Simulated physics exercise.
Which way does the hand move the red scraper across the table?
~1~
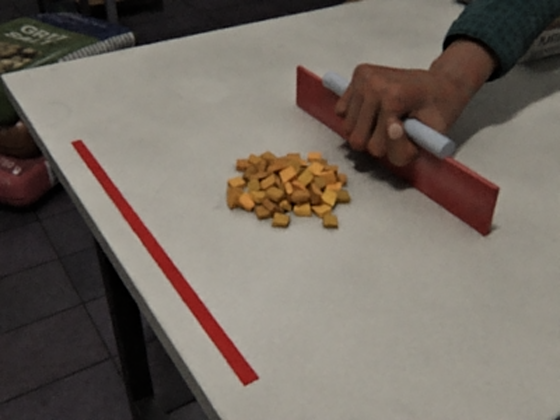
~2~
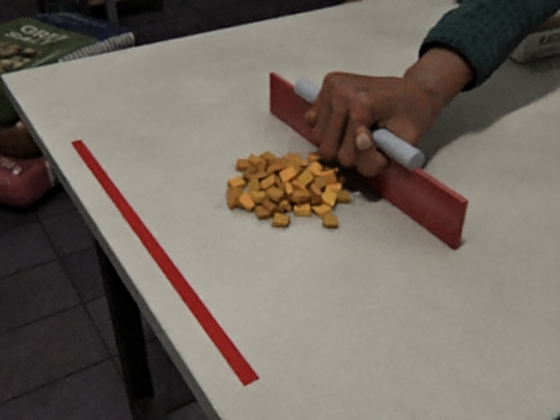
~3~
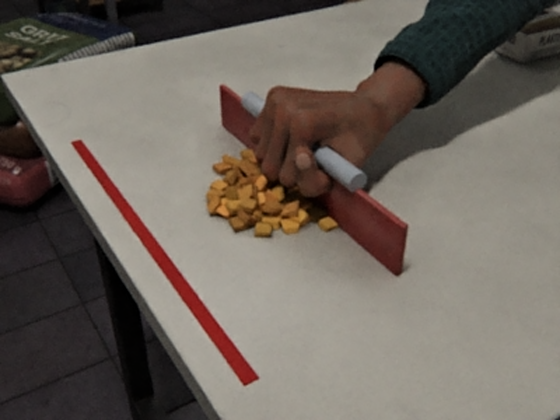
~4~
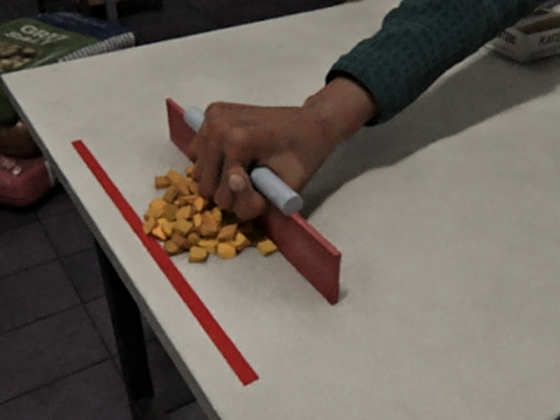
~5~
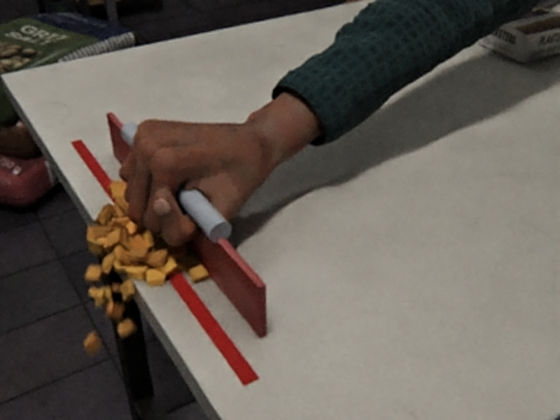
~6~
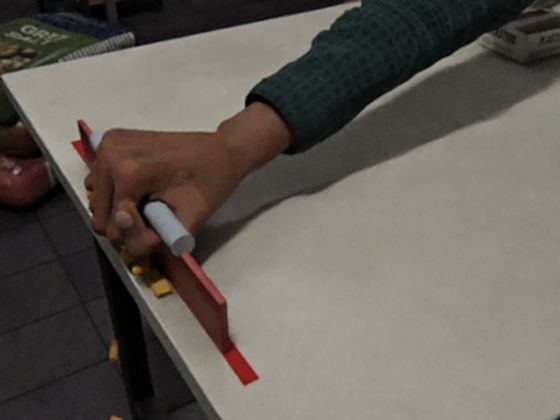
The hand moves the red scraper to the left, toward the strip of red tape near the table's edge.
